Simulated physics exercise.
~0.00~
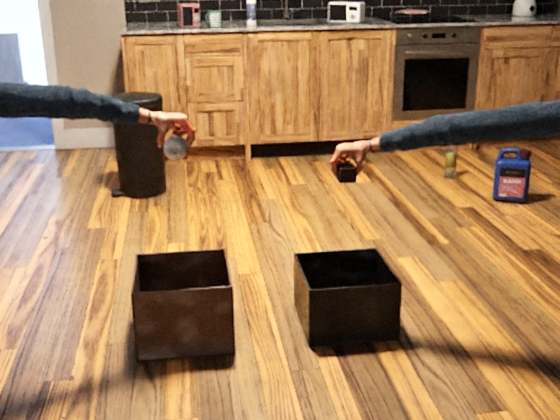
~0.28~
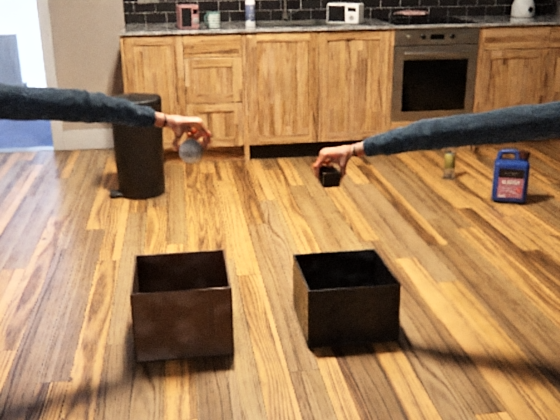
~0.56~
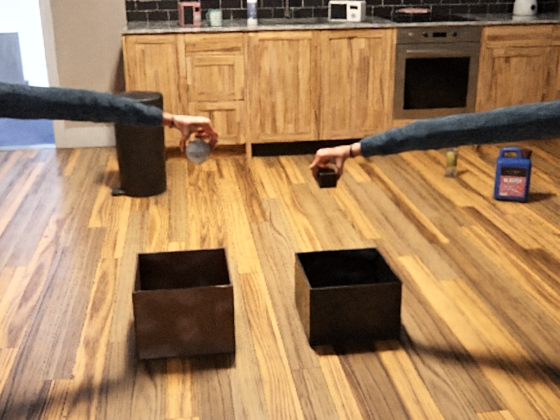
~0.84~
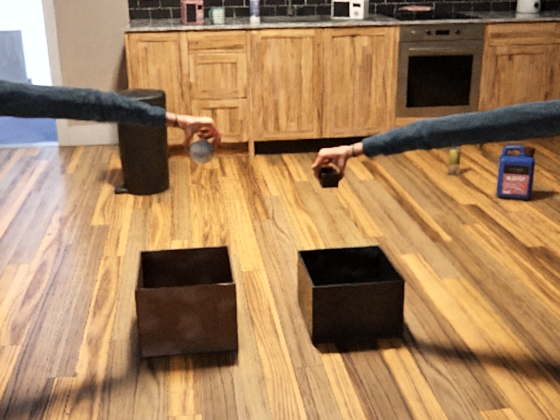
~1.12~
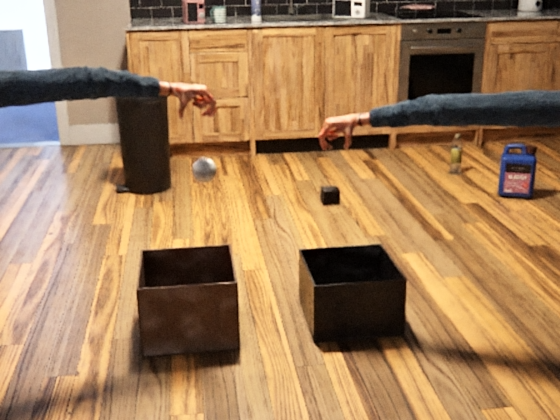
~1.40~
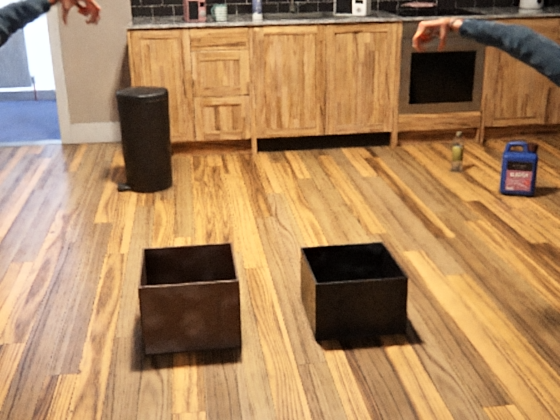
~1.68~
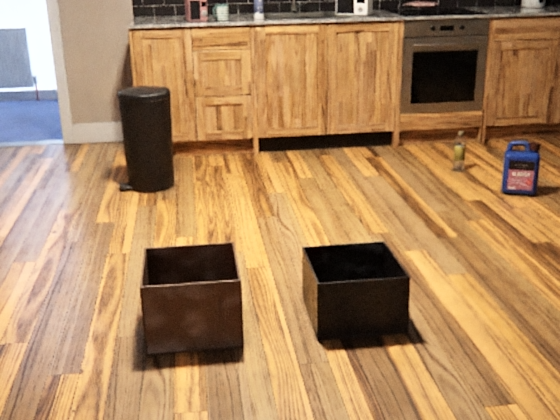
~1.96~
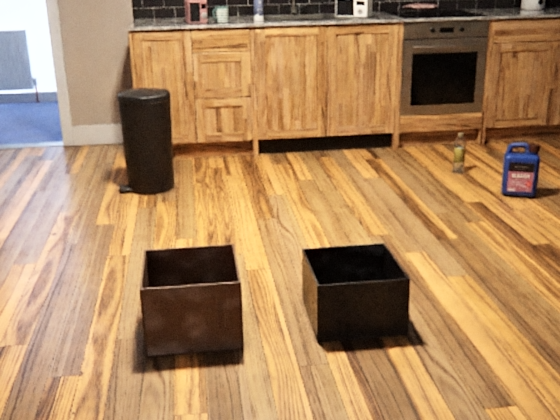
Two hands releasing a pale ball and a small black block above open dark boxes, then withdrawing as both objects drop inside.
